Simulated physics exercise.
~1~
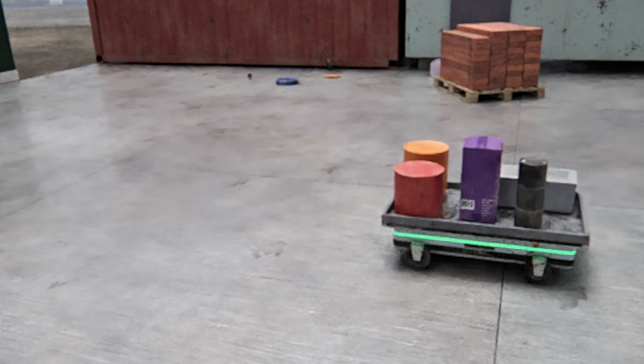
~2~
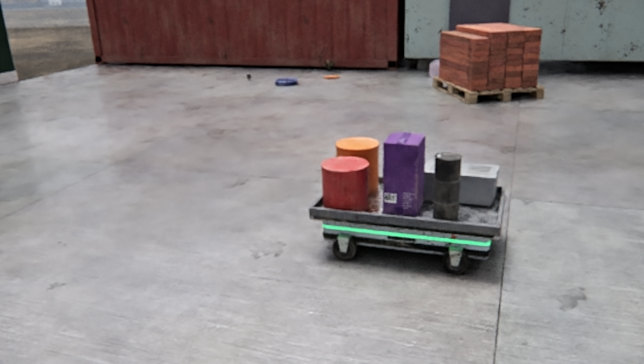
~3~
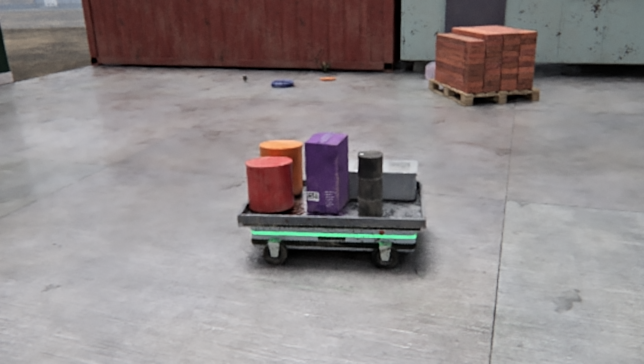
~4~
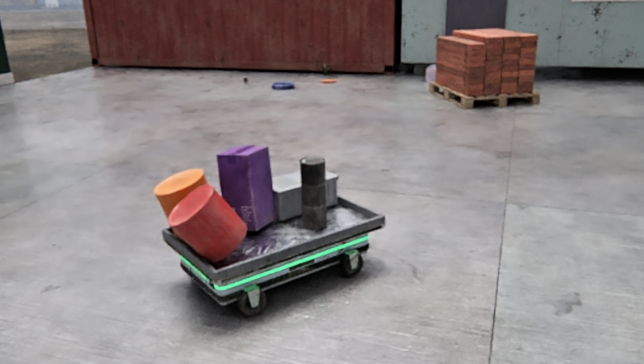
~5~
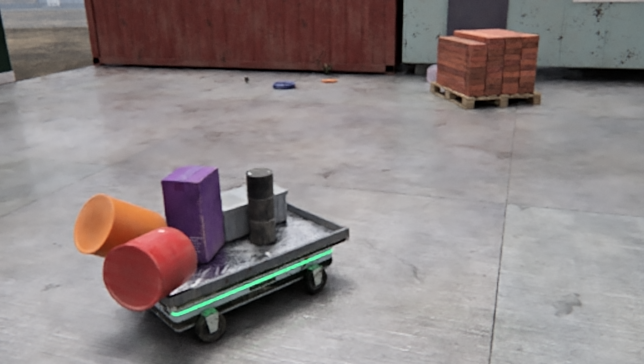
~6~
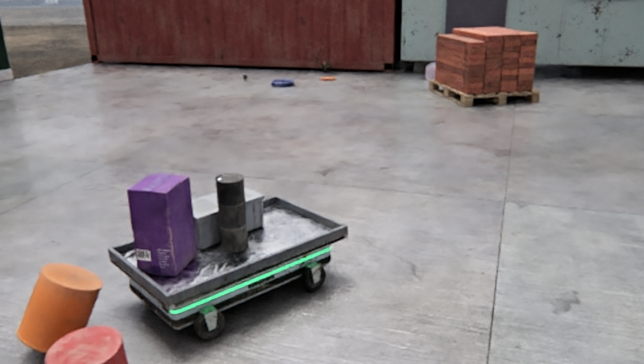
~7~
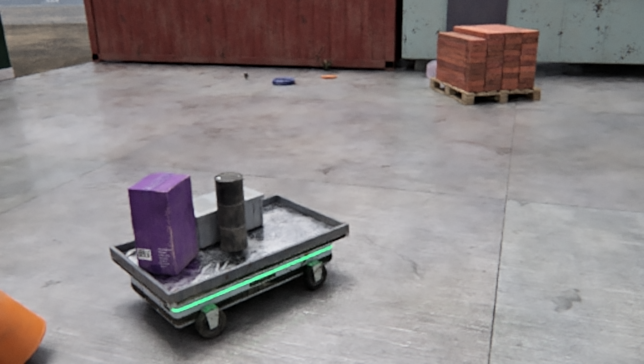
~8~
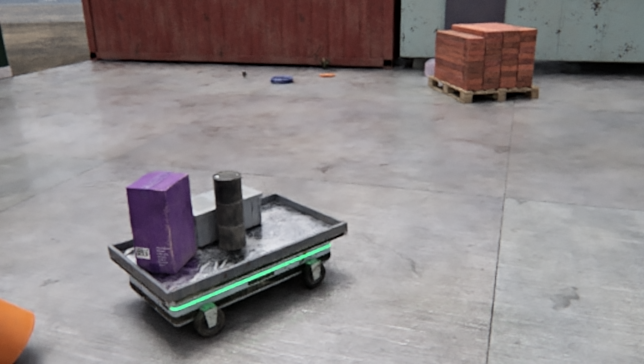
The video shows a low wheeled cart carrying pails, a purple box, a black canister and a grey tote leftward across a concrete floor. As it turns, the red and orange pails tip and fall off; the cart stops with the other items still aboard.
